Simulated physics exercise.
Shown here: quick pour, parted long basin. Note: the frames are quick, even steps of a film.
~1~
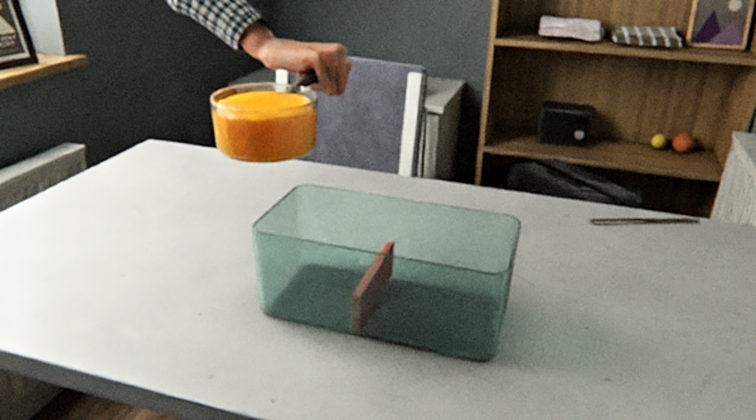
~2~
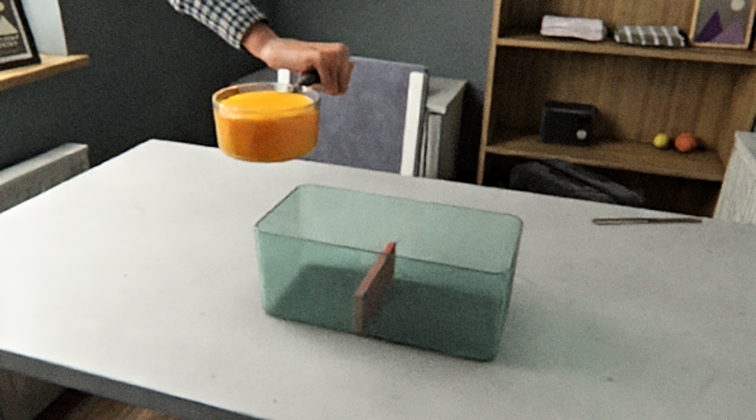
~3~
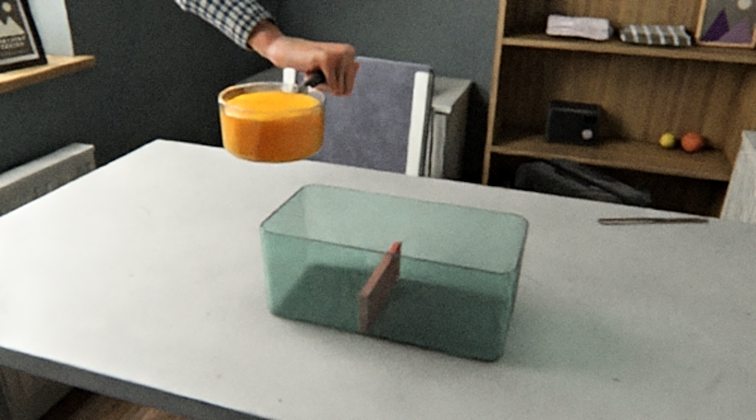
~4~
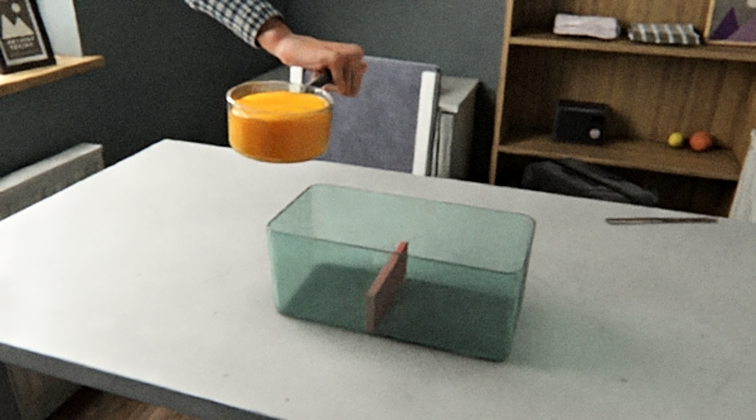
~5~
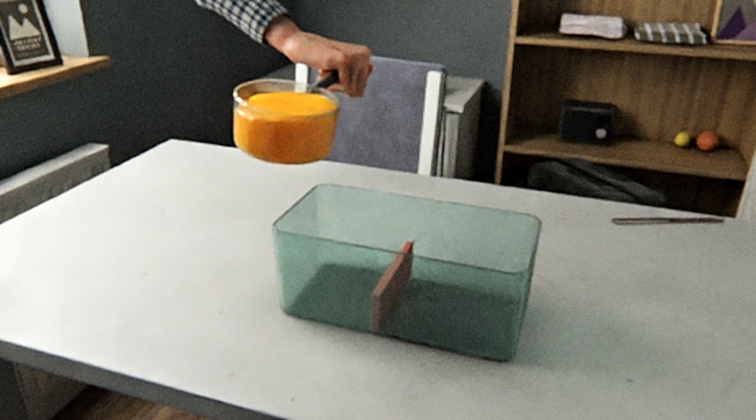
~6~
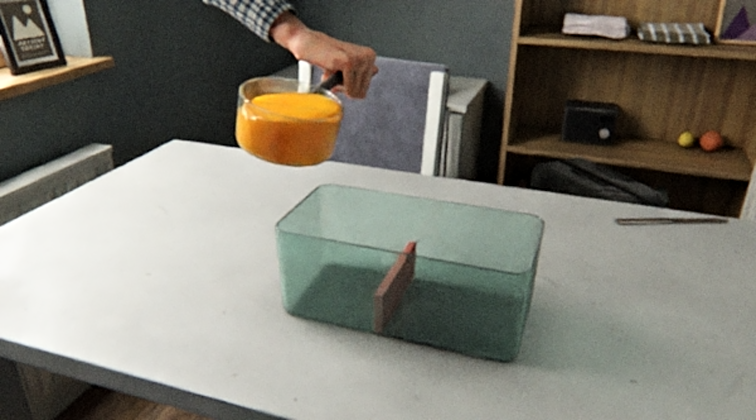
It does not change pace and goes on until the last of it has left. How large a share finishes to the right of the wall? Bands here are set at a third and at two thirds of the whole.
Well, the amount right of the wall falls short of a third.
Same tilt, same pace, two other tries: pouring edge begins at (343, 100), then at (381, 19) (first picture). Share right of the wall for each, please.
It would come to near 75 per cent, and then near 95 per cent.
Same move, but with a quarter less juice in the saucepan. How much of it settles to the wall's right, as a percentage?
Result: Around 5 per cent.
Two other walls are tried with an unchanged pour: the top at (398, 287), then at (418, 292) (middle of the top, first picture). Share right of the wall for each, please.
Near 5 % and 10 %.
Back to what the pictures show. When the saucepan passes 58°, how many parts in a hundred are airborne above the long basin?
Around 25 in a hundred.
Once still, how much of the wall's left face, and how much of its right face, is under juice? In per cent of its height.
The left side sits at 40 per cent and the right side at 10.
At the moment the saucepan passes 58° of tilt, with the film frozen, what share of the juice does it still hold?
55 per cent or so.
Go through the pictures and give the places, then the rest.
It leans 0°; its right rim is at (312, 104); the juice meets the walls at (224, 99) and (313, 109); the long basin's rim runs from (276, 206) to (515, 246); the wall's top is at (375, 268), in the first picture.
It leans 1°; its right rim is at (315, 104); the juice meets the walls at (226, 99) and (315, 109), in the second picture.
It leans 2°; its right rim is at (321, 106); the juice meets the walls at (232, 99) and (320, 109), in the third picture.
It leans 5°; its right rim is at (328, 108); the juice meets the walls at (240, 99) and (328, 110), in the fourth picture.
It leans 9°; its right rim is at (335, 112); the juice meets the walls at (246, 99) and (335, 110), in the fifth picture.
It leans 13°; its right rim is at (339, 116); the juice meets the walls at (250, 100) and (340, 112), in the sixth picture.
A moment on, the saucepan is tipped part way and 55 per cent is still to pour, 17 is left of the wall and 4 right of it.
Next, the saucepan is tipped on its side and 14 per cent is still to pour, 54 is left of the wall and 24 right of it.
Then the saucepan is tipped on its side and 2 per cent is still to pour, 72 is left of the wall and 24 right of it.
Later the saucepan is tipped on its side and 0 per cent is still to pour, 75 is left of the wall and 24 right of it.
Finally, 75 per cent lies left of the wall, 24 right of it and 1 outside.
